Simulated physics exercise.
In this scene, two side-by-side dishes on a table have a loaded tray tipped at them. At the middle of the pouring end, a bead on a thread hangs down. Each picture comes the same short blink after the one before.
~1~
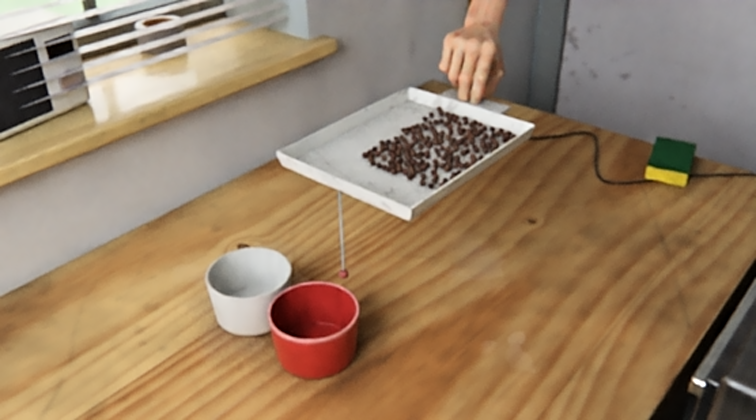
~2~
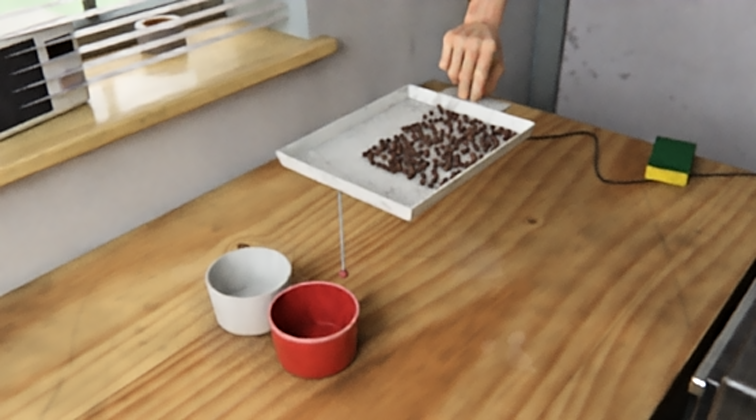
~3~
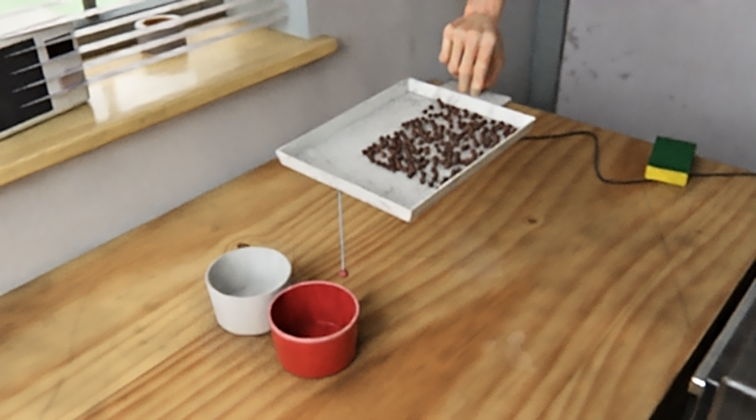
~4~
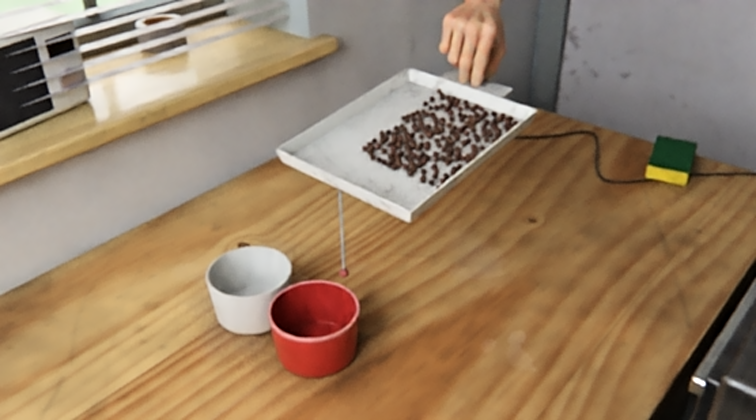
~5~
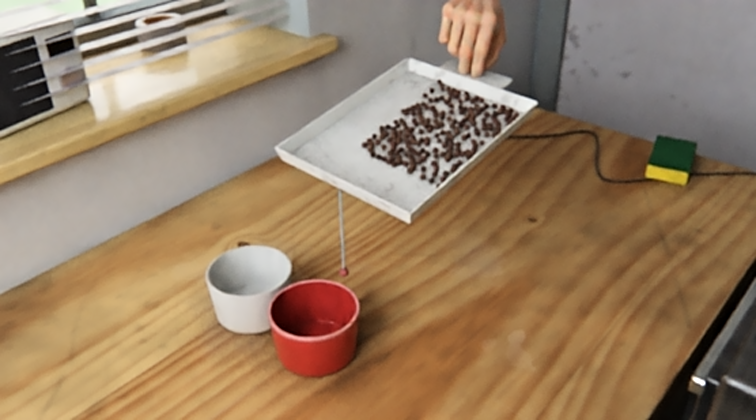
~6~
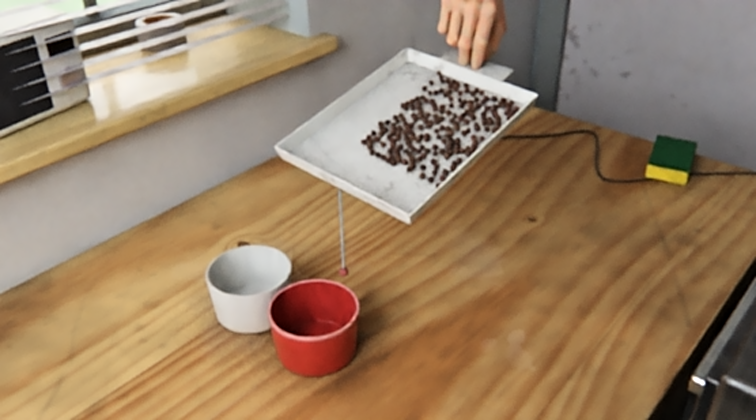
The clip opens on a hand holding a white tray of small dark reddish-brown berries above a wooden table, near a white dish and a red dish, with a bead hanging on a thread. The hand gradually raises the tray's far side, tilting it slightly toward its right front corner, while the berries barely shift.
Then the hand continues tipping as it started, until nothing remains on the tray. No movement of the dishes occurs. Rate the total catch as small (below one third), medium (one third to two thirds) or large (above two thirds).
Small.
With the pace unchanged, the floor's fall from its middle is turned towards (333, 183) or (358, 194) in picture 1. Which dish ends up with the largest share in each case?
So the first heading gives the rightward dish, the second gives the rightward dish.
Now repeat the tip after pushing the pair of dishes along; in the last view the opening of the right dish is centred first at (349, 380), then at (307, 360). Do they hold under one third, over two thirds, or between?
Try one: Less than a third. Try two: Under a third.
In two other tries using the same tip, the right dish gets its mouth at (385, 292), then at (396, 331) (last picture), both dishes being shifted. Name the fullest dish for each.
Run 1: The one on the right side. Run 2: The one on the right side.
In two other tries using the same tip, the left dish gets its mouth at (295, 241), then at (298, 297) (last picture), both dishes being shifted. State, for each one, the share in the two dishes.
The first gives 0 %, the second 80 %.
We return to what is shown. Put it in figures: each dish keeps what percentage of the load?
Near 0 in a hundred for the left dish; near 0 for the right dish.
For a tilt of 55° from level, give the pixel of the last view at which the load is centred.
The middle of the load sits near (397, 197).
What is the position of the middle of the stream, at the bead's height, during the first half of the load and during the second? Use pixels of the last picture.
At about (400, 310), then at (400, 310).
Just after the last frame, tray tipped steeply; almost all on the tray; just a few outside both; just a few in the air.
A moment on, tray tipped right over; roughly half on the tray; just a few in the right dish; about a tenth outside both; roughly a quarter in the air.
Further on, tray tipped past a quarter turn; just a few in the right dish; almost all outside both.
When it is over, tray tipped past a quarter turn; just a few in the right dish; not one in the left dish; almost all outside both.
